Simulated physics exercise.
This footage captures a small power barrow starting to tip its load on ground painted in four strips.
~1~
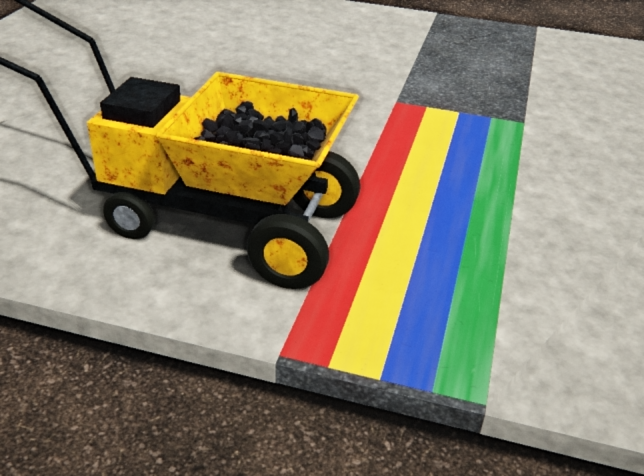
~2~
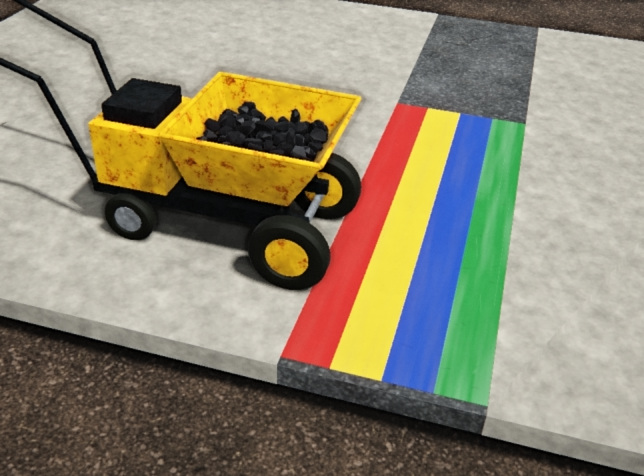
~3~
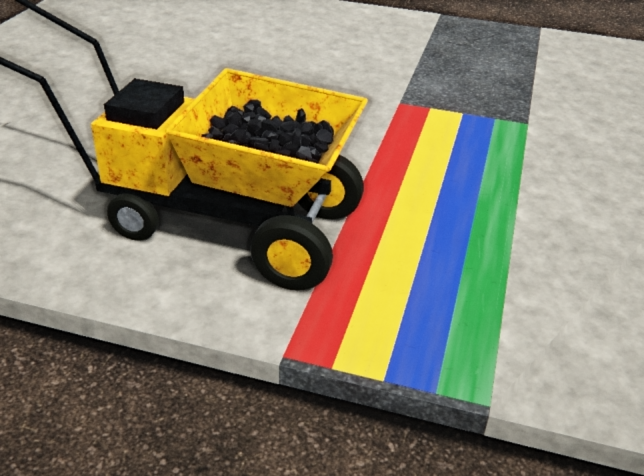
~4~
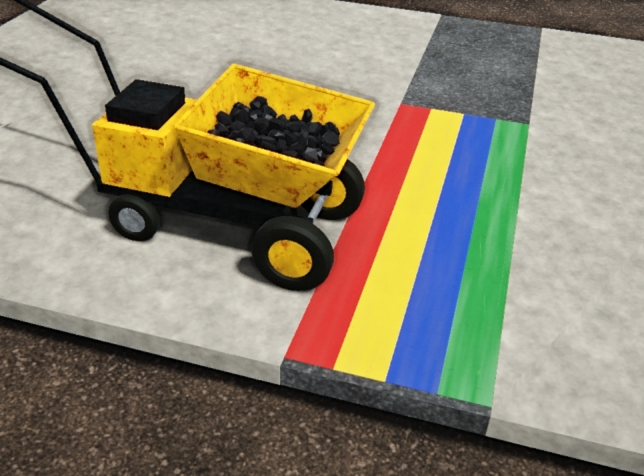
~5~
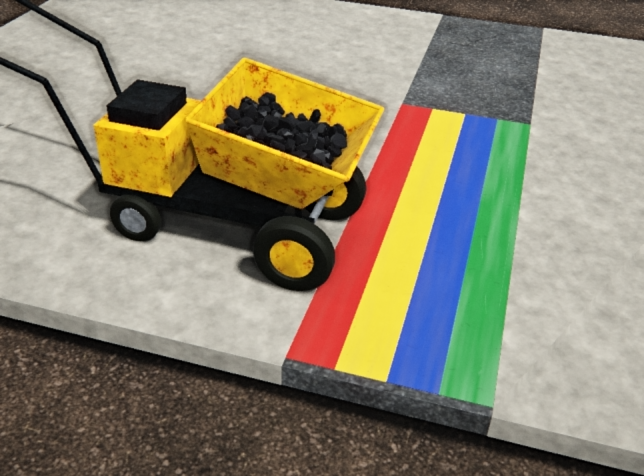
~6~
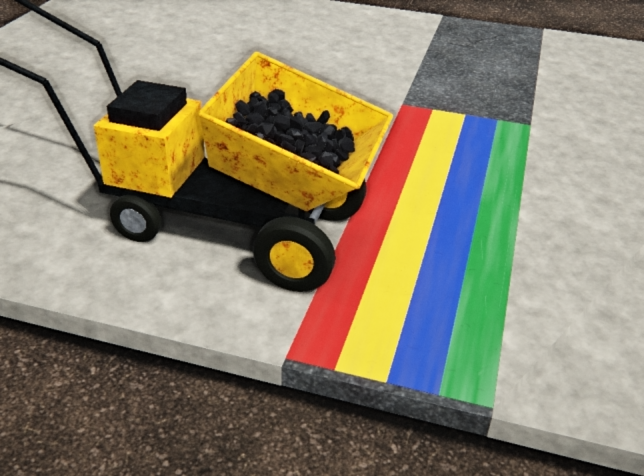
A small yellow power barrow stayed in place beside red, yellow, blue and green strips while its skip, loaded with black lumps of coal, gradually tilted forward to the right, toward the red strip.
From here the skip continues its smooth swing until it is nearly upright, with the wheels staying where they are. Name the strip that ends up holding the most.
Blue.
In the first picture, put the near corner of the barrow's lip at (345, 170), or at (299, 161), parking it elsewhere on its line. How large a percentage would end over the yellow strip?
Roughly 0 per cent, and 20 per cent.
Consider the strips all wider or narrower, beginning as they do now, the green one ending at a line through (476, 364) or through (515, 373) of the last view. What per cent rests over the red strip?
I'd put it at some 0 % for the first and some 0 % for the second.
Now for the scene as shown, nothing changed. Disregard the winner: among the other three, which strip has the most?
Second comes the green one.
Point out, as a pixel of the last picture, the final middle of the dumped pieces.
Somewhere around (446, 272) in the last picture.
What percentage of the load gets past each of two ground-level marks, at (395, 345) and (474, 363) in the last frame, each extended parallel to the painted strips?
In order, some 60 % then some 10 %.
Just after the last frame, skip tipped steeply; every one in the skip.
A moment on, skip tipped steeply; almost all in the skip; just a few over the blue strip.
Further on, skip tipped right over; roughly half in the skip; just a few over the yellow strip; roughly a quarter over the blue strip; about a tenth over the green strip; just a few off the paint.
When it is over, skip tipped right over; roughly a third in the skip; not one over the red strip; about a tenth over the yellow strip; roughly a third over the blue strip; roughly a quarter over the green strip; about a tenth off the paint.
